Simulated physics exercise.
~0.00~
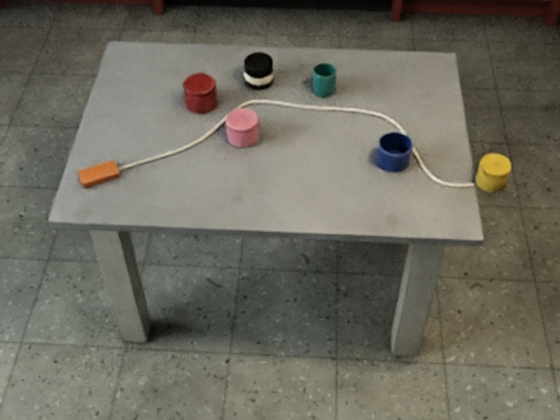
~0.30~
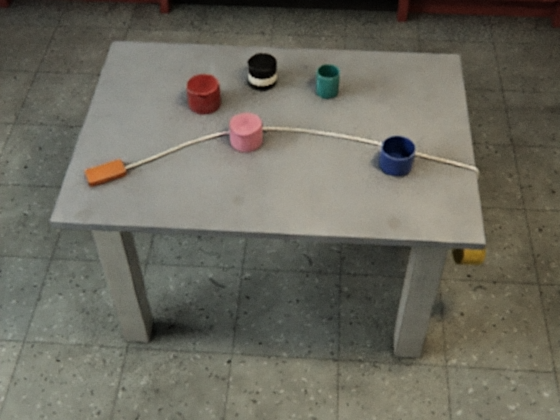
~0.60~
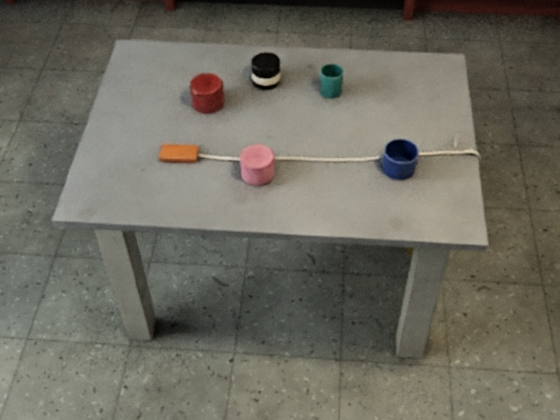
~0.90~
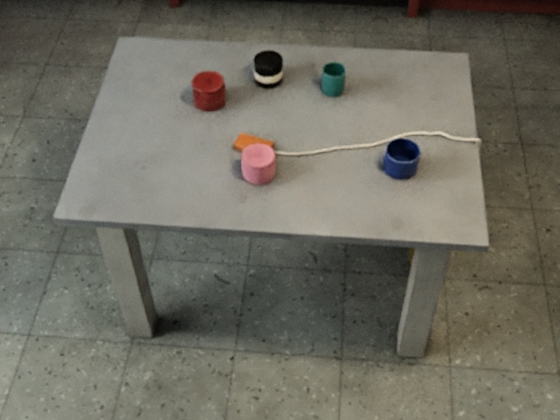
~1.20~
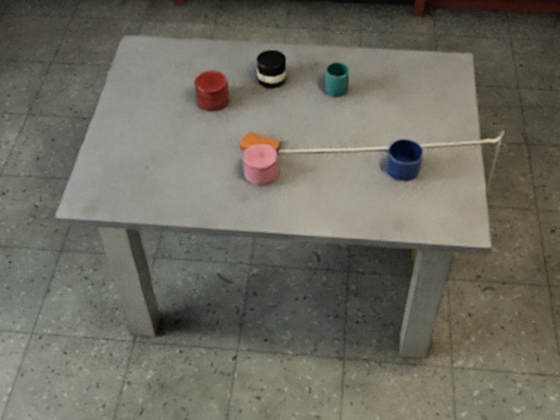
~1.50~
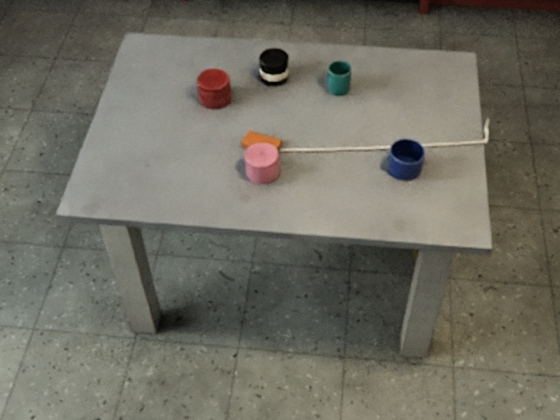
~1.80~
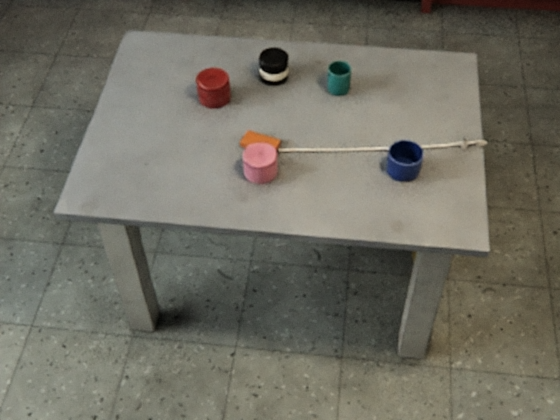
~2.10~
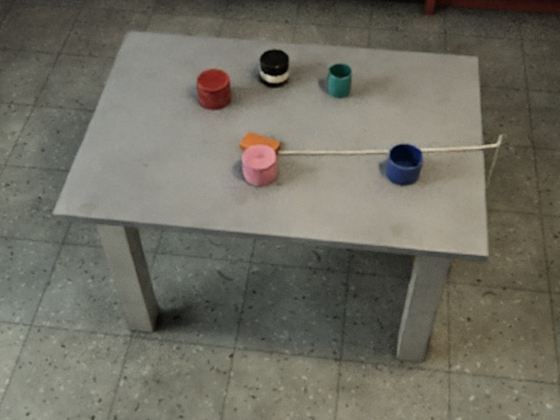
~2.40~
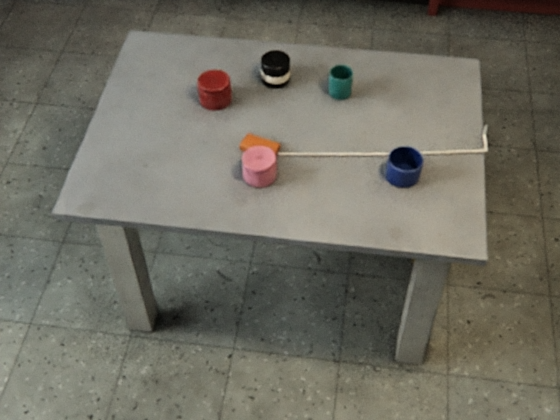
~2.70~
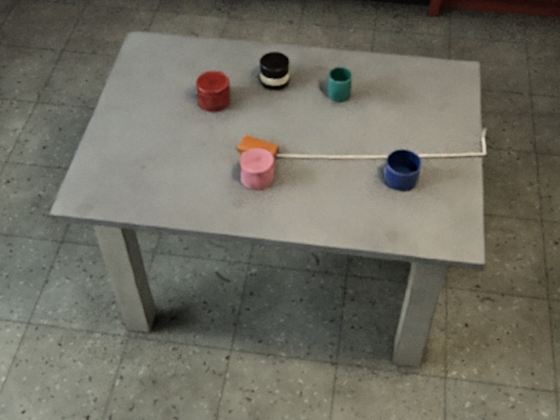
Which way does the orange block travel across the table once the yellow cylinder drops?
The orange block moves to the right, ending up just behind the pink tub.
